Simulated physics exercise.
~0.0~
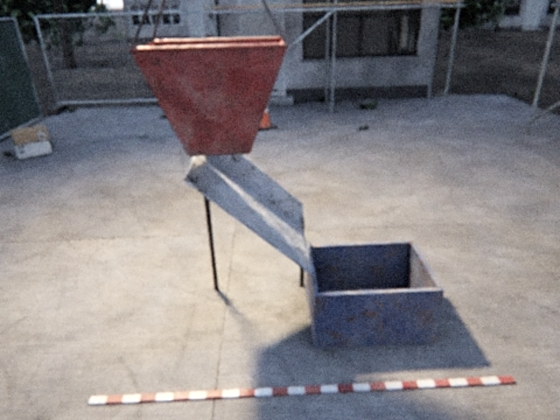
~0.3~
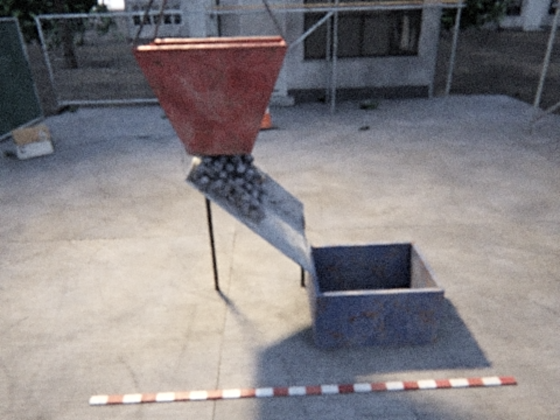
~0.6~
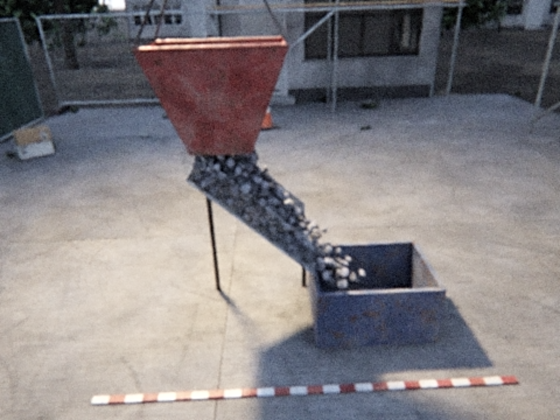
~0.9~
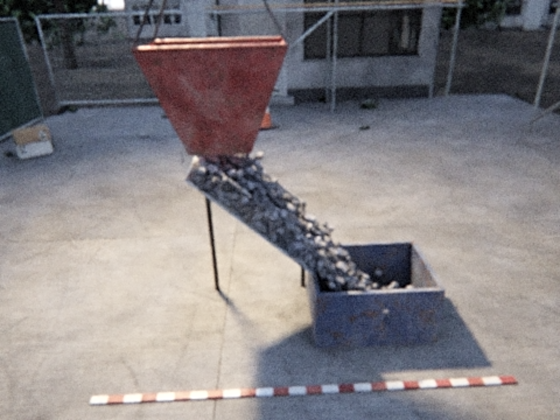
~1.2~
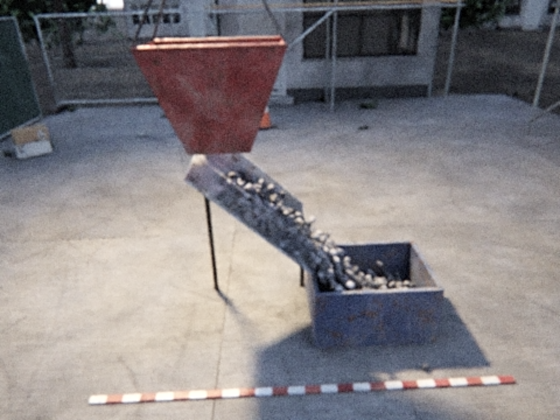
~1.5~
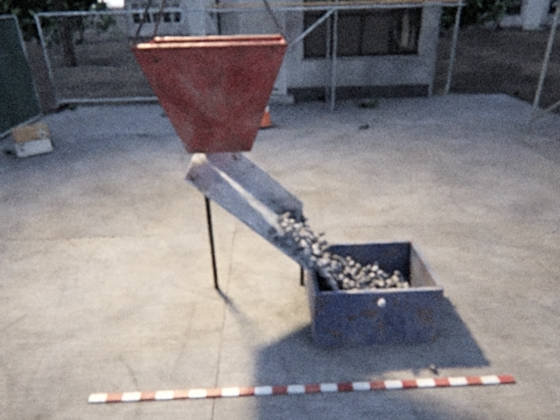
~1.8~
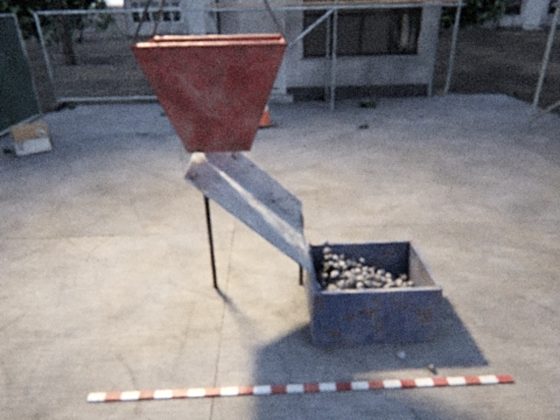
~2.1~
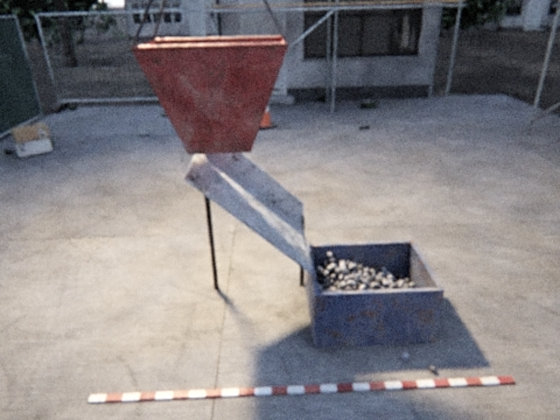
Red hanging skip releasing grey stones down a sloping steel chute to the right, nearly all settling in a blue bin.
